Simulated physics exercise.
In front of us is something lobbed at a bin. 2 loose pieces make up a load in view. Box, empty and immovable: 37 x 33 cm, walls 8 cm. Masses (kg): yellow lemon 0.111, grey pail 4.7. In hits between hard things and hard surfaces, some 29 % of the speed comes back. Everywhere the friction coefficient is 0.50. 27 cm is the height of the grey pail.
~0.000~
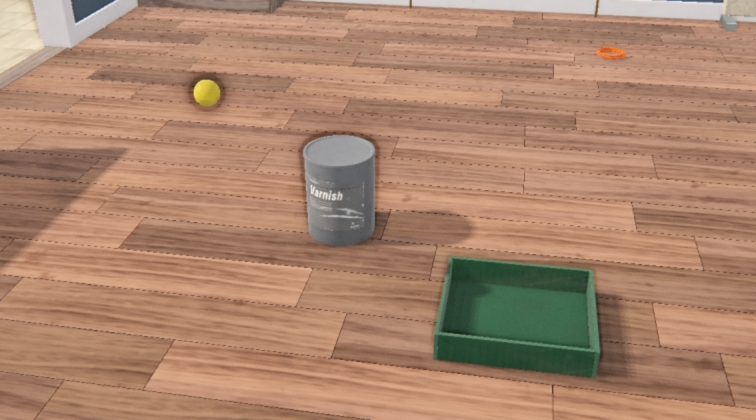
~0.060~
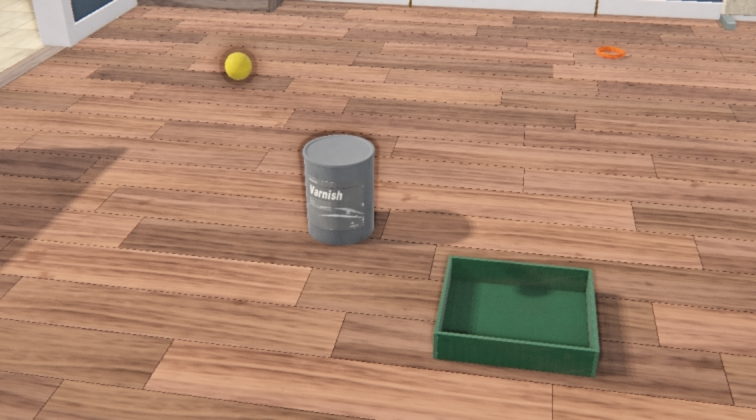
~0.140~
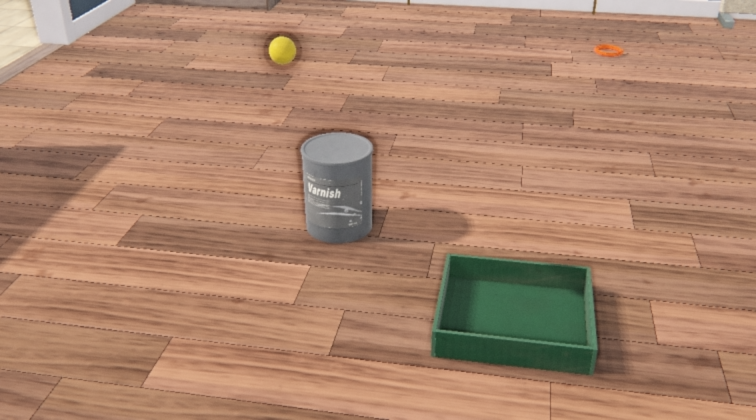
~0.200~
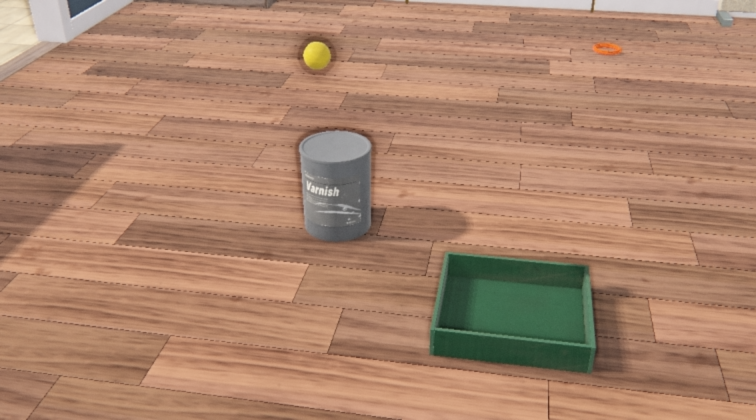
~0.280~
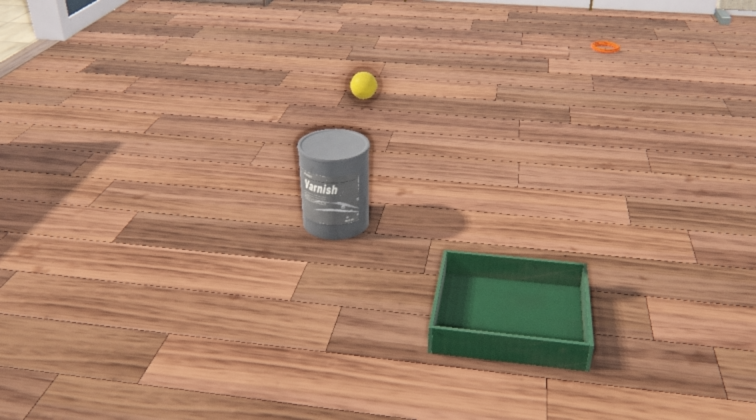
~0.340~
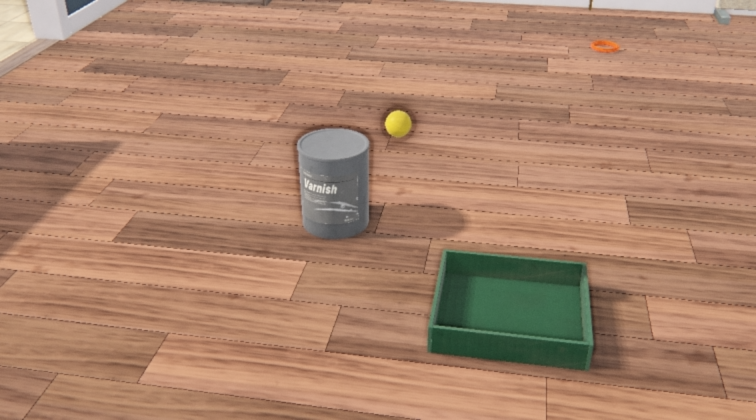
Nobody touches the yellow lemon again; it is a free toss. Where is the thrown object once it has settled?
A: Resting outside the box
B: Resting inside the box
The answer is B.
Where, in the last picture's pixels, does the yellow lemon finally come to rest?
Around (551, 287).
By 0.44 s, 18 cm from the box's middle; yellow lemon near (452, 212).
By 0.64 s, lemon inside the box; yellow lemon near (535, 280).
By 0.74 s, lemon inside the box; yellow lemon near (567, 291).
When it is over (2.2 s), lemon inside the box; grey pail within 10 cm of the start. End places, in pixels of the last picture, yellow lemon near (551, 287).
